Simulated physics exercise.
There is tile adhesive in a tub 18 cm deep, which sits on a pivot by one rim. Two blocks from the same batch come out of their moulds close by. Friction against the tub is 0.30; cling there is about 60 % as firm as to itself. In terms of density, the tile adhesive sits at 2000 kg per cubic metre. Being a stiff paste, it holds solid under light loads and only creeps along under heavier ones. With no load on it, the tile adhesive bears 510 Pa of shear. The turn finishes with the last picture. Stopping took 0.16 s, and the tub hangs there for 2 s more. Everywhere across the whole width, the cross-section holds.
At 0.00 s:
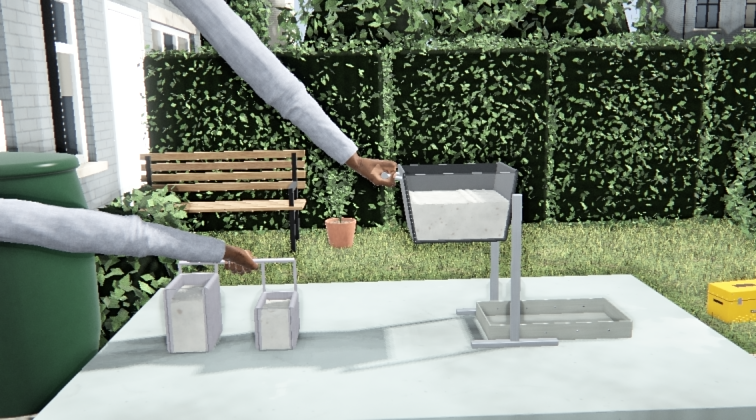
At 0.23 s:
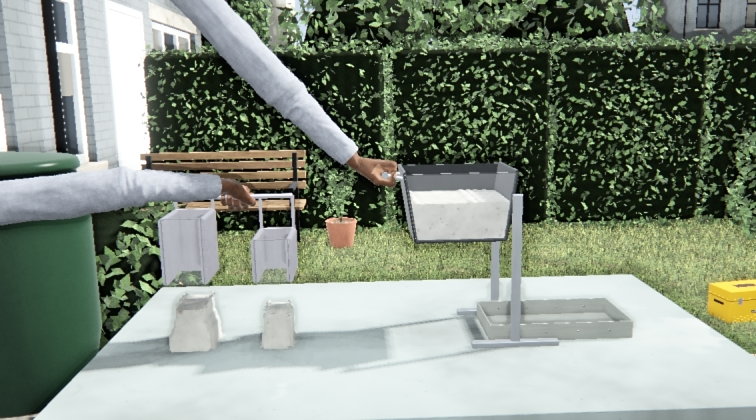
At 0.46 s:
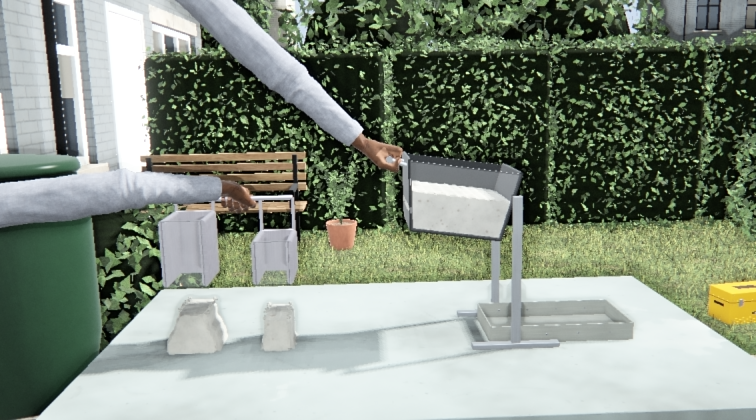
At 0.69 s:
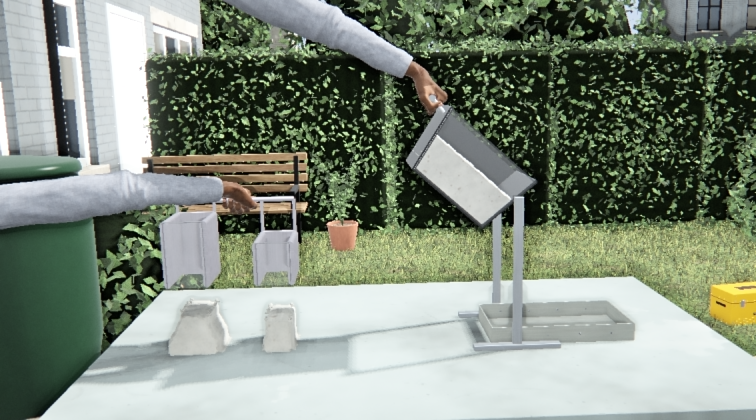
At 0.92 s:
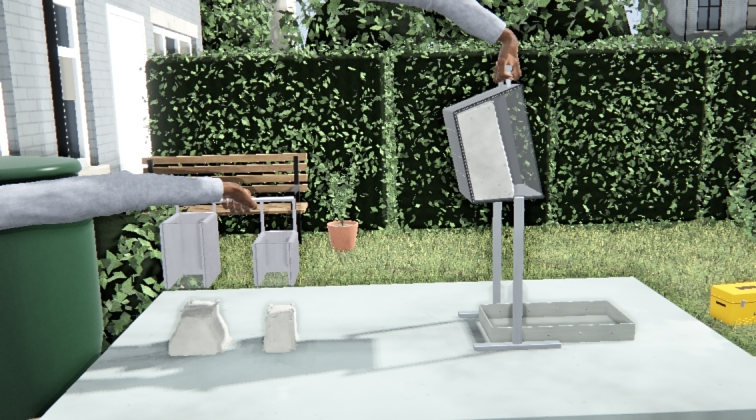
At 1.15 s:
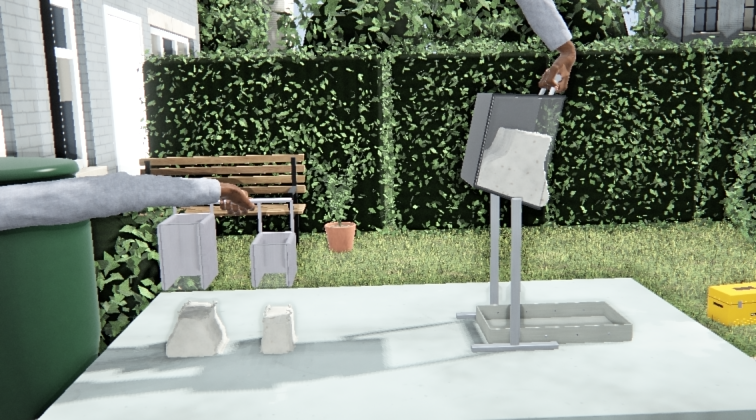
In a garden, one hand lifts moulds off two pale blocks, then another tilts a tub past upright.
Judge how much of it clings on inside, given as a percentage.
Something like 0 % clings on inside.
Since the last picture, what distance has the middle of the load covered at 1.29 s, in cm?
Shift: Roughly 11 cm.
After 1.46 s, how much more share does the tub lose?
Later share of the load: Approx. 25 %.
After 1.29 s, the tub is at 102 degrees and holds 43 %.
After 1.46 s, the tub is at 102 degrees and holds 24 %.
After 1.63 s, the tub is at 102 degrees and holds 0 %.
After 1.80 s, the tub is at 102 degrees and holds 0 %.
After 3.15 s, the tub is at 102 degrees and holds 0 %.
